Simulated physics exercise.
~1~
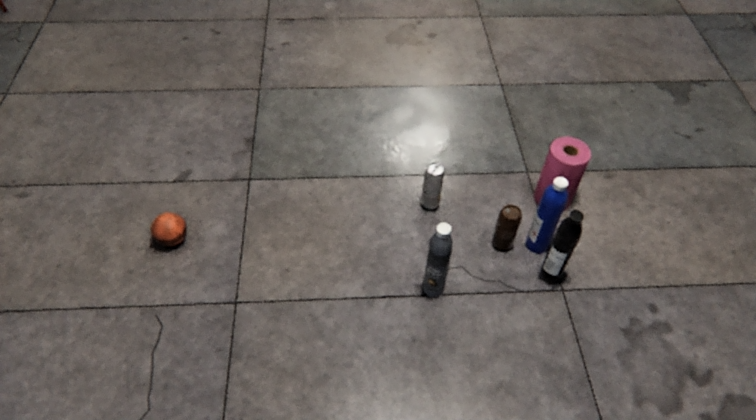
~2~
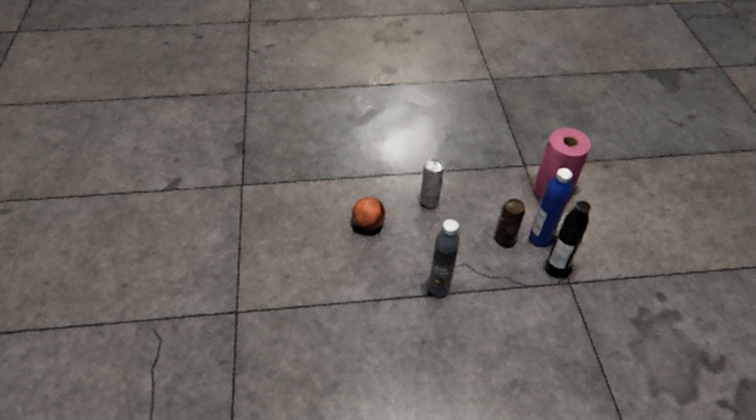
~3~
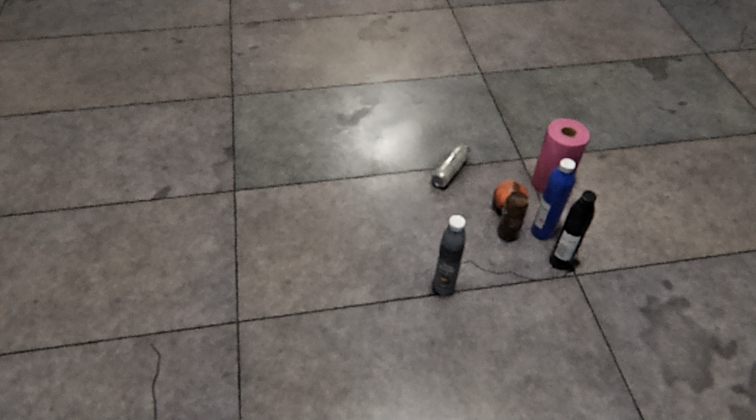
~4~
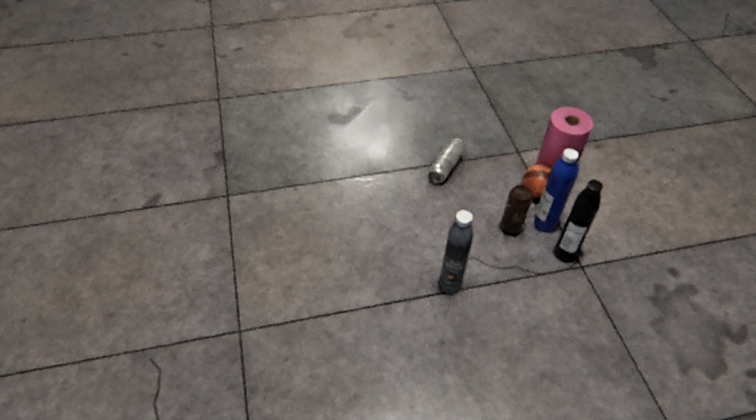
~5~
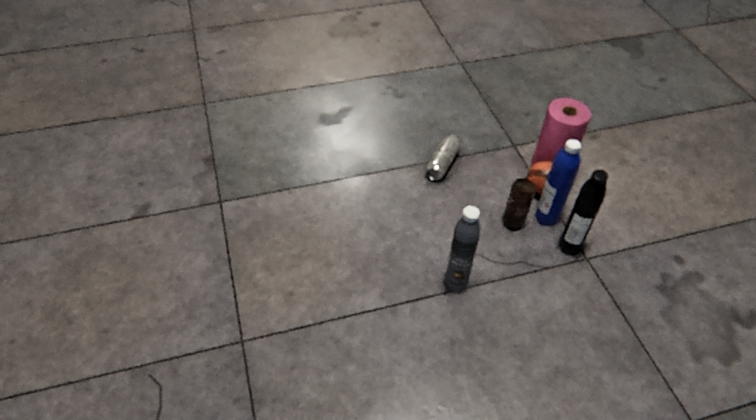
To begin with, an orange ball sits at the left on a grey tiled floor, apart from a silvery can, a grey bottle, a small brown can, a blue bottle, a black bottle and a pink roll, all standing at the right. The ball rolls rightward towards the silvery can, which is still upright. Next, the can is down on its side and the ball has travelled on to the brown can. The ball then slips in behind it, near the blue bottle and the pink roll. It ends there, partly hidden, with only the silvery can toppled and everything else standing.
